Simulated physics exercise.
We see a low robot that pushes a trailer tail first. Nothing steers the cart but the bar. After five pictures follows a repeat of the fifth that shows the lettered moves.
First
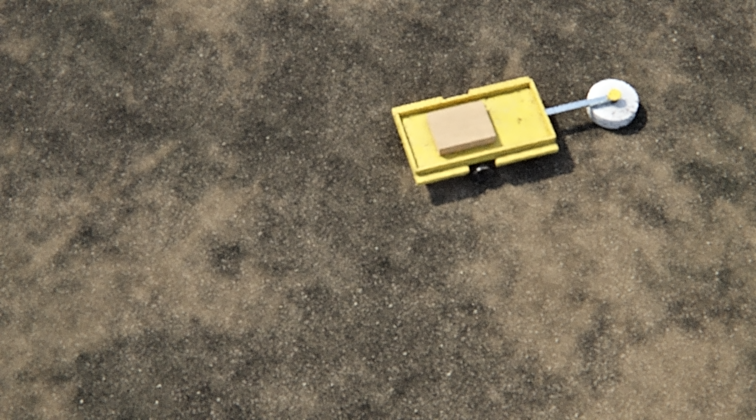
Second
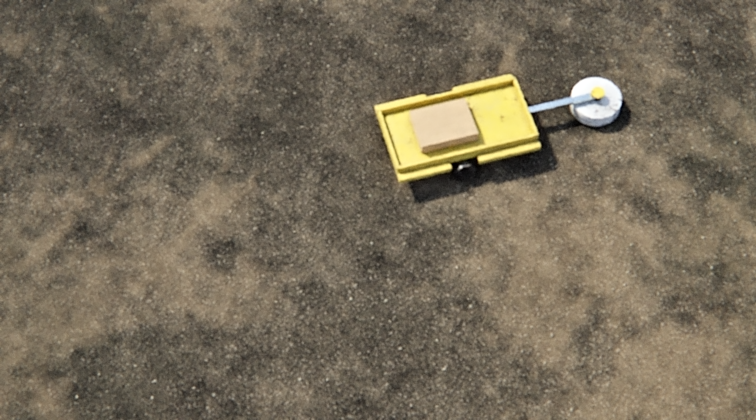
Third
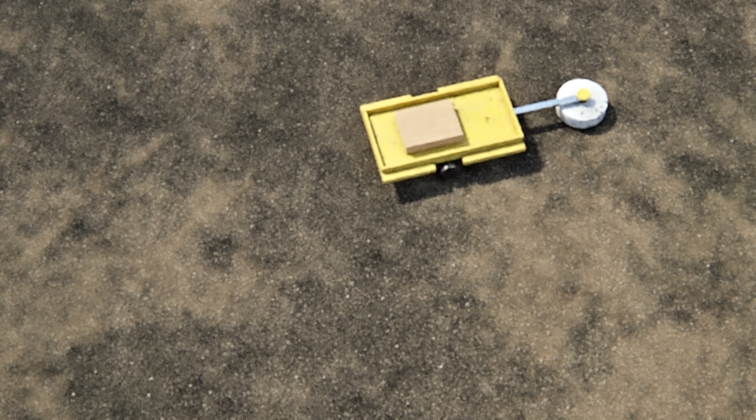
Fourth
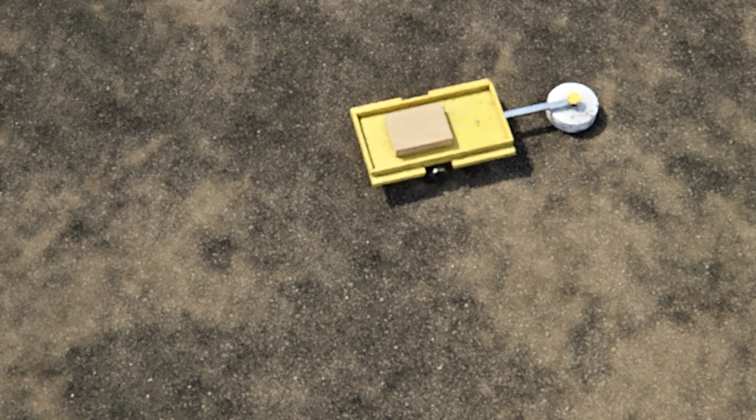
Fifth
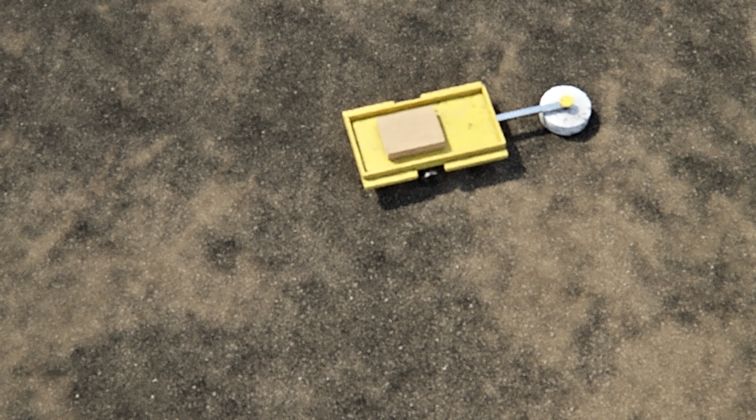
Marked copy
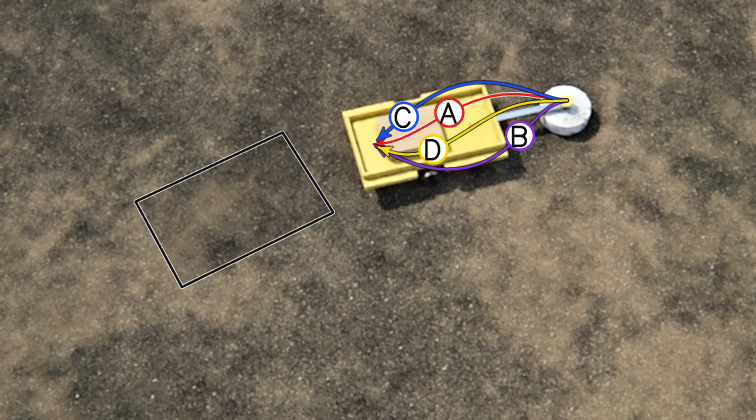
The clip opens on a low, round white robot joined by a pale blue bar to a yellow cart carrying a tan block over mottled ground. The robot pushes the cart a short way left, then both edge slightly downward as they continue left in smaller shifts.
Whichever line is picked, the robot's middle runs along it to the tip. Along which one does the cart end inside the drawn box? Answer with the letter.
Line A does it.
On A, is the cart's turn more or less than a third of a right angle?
Less.
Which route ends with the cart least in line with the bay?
B is the worst.
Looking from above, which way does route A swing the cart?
On that route, anticlockwise.
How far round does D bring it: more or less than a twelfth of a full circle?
Less than that.
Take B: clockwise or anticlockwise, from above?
It turns clockwise.
On the marked copy, A from (567, 100) via (466, 105) to (373, 144); B from (567, 100) via (484, 162) to (376, 146); C from (567, 100) via (457, 86) to (378, 140); D from (567, 100) via (473, 127) to (379, 147); the bay at (234, 207).
With A. Early on, robot (494, 104), cart (362, 152).
Further on, robot (431, 131), cart (296, 182).
At the end, robot (374, 152), cart (236, 207); the cart stands in the bay.
As for the rest, B leaves the cart at (228, 119), out of the bay; C leaves the cart at (258, 235), out of the bay; D leaves the cart at (224, 171), out of the bay.
